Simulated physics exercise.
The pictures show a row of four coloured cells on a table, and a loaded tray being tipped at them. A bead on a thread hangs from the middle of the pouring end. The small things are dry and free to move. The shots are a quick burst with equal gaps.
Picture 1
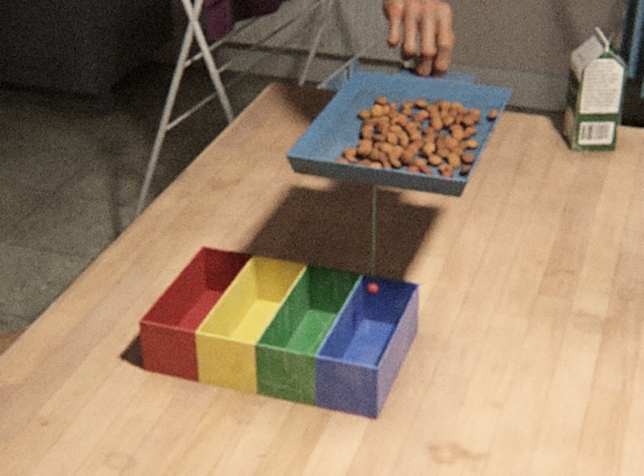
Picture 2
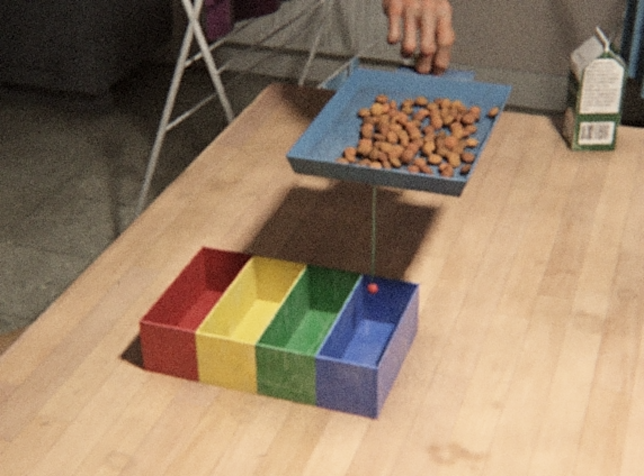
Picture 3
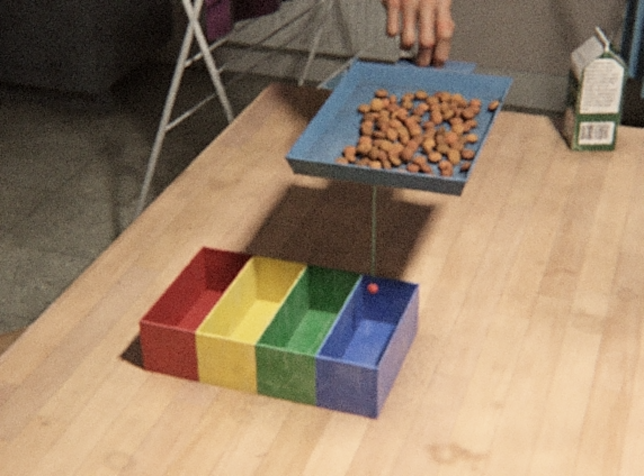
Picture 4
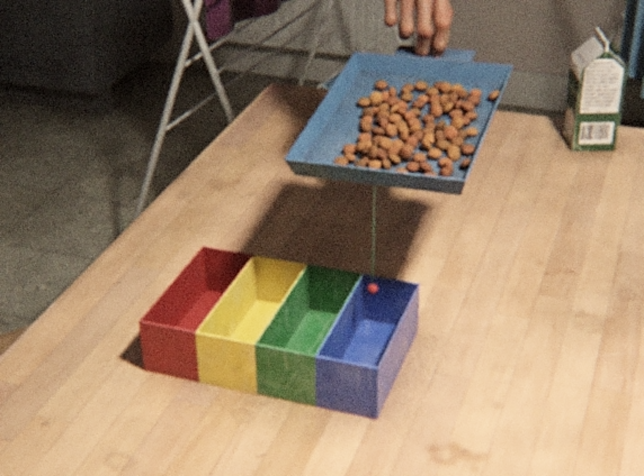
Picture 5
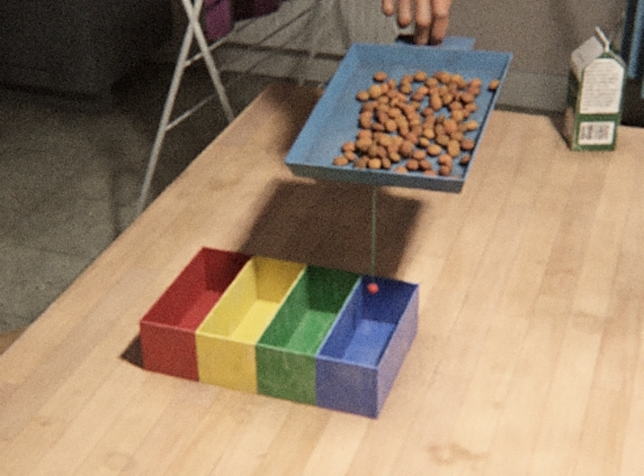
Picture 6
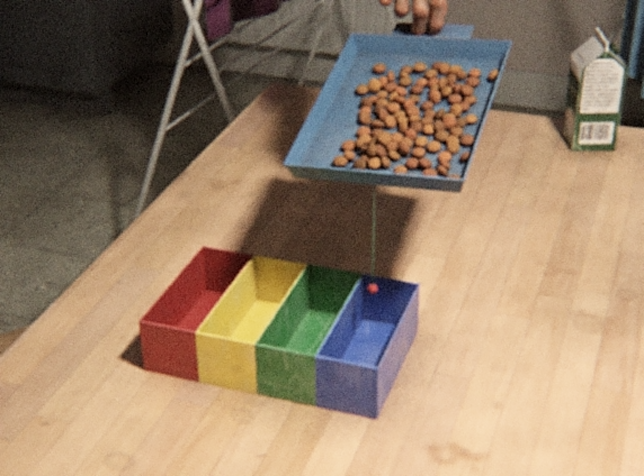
A hand gradually raises the back of a blue tray of brown pieces above coloured cells.
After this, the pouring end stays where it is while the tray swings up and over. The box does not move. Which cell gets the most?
Most goes to the green cell.
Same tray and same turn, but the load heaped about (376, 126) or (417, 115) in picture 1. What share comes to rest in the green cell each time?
In turn 50 and 50 in a hundred.
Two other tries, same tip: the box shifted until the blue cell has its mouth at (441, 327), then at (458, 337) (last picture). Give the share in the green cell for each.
In turn 20 and 10 in a hundred.
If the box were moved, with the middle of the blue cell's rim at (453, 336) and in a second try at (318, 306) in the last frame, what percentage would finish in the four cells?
About 100 and 70 per cent.
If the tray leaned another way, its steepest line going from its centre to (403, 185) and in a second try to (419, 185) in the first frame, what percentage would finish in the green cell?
First some 0, then 0 per cent.
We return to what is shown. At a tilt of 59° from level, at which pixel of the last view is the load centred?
Close to (361, 140).
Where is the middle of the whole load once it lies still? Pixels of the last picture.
Near (307, 362).
Just after the last frame, tray tipped steeply; every one on the tray.
A moment on, tray tipped right over; roughly a third on the tray; roughly a quarter in the green cell; about a tenth in the blue cell; about a tenth in the yellow cell; roughly a quarter falling or outside the box.
Further on, tray tipped past a quarter turn; roughly half in the green cell; roughly a quarter in the blue cell; roughly a quarter in the yellow cell; about a tenth falling or outside the box.
When it is over, tray tipped past a quarter turn; roughly half in the green cell; roughly a quarter in the blue cell; roughly a quarter in the yellow cell; not one in the red cell; about a tenth outside the box.
